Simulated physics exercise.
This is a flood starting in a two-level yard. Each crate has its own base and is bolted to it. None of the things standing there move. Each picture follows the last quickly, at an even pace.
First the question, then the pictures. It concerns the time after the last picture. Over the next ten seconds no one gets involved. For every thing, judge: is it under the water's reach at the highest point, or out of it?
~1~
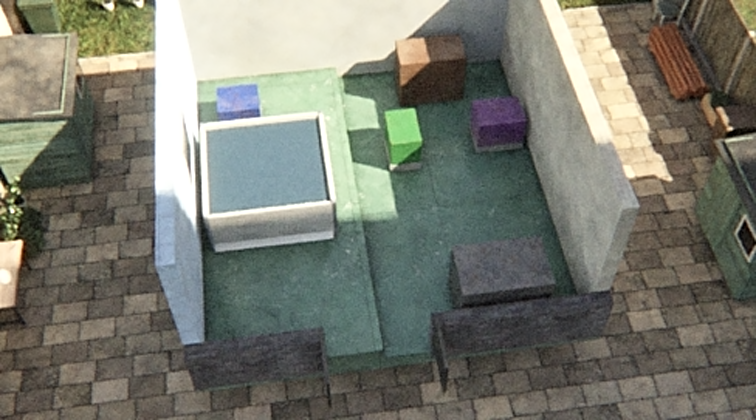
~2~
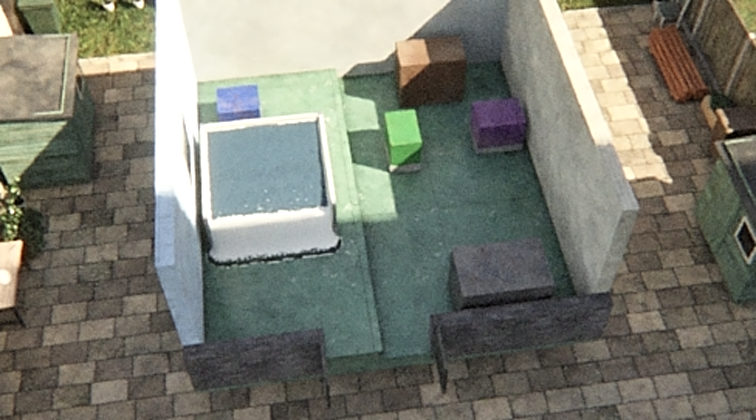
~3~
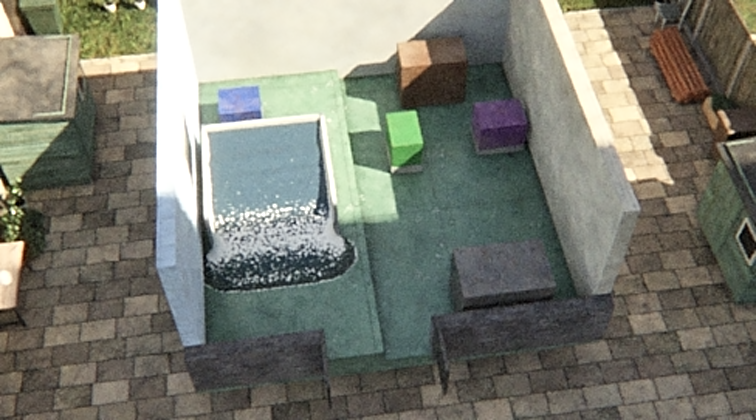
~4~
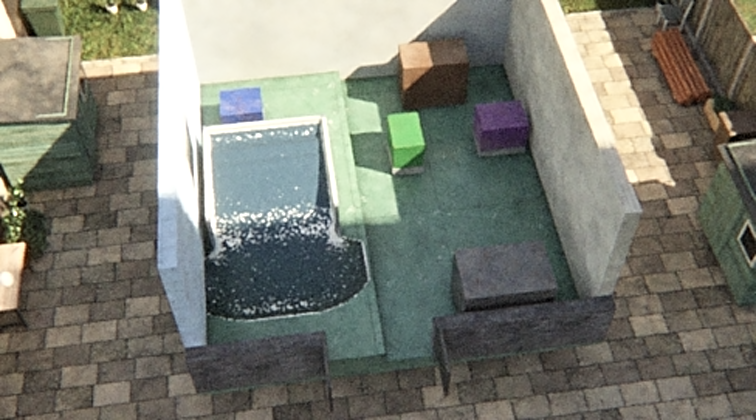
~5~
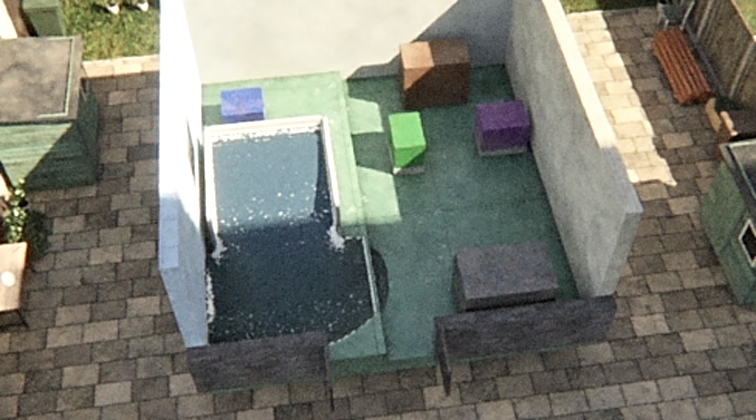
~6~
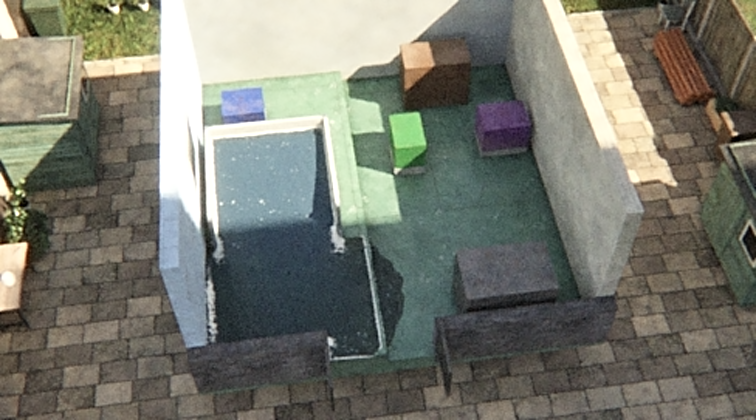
The green crate is spared. The purple crate is hit. The blue crate is hit.
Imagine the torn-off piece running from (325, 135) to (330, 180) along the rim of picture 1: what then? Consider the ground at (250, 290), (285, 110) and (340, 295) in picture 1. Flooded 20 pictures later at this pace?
Going through them in turn: Still unsoaked, then still unsoaked, then still unsoaked.
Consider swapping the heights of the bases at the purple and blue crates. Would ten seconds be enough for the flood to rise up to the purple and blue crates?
In short, purple is inundated; blue is left untouched.
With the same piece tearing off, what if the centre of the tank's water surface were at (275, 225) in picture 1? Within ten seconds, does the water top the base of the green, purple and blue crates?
Looking at each in turn, the green crate is left untouched, the purple crate is left untouched and the blue crate gets flooded.
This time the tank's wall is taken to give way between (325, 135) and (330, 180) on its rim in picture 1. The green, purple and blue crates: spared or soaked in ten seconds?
Going crate by crate, the green one gets flooded, the purple one gets flooded and the blue one comes through dry.
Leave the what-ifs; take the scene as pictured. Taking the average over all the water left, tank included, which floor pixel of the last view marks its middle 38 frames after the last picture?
The water's centre sits above (366, 230).
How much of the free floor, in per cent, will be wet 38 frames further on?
My estimate is near 80 per cent.
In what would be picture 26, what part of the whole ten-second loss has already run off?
I'd estimate close to 55 per cent.
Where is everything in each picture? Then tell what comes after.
Still water in the tank at (266, 166), in the first frame.
The front is at (210, 253), out from the gap at (273, 229), in the second frame.
The front is at (204, 277), out from the gap at (275, 233), in the third frame.
The front is at (207, 307), out from the gap at (276, 235), in the fourth frame.
Water pours out at (277, 236) and has run to a hidden place, in the fifth frame.
Water pours out at (278, 236) and has run to a hidden place, in the sixth frame.
A moment on, water covers 30 % of the floor; the green crate not reached, the purple crate not reached, the blue crate not reached.
Next, water covers 30 % of the floor; the green crate not reached, the purple crate not reached, the blue crate not reached.
Then, water covers 50 % of the floor; the green crate not reached, the purple crate not reached, the blue crate water round its plinth.
Later, water covers 80 % of the floor; the green crate water round its plinth, the purple crate water round its plinth, the blue crate water round its plinth.
In the end, water covers 85 % of the floor; the green crate stayed above the water, the purple crate was topped, the blue crate was topped.
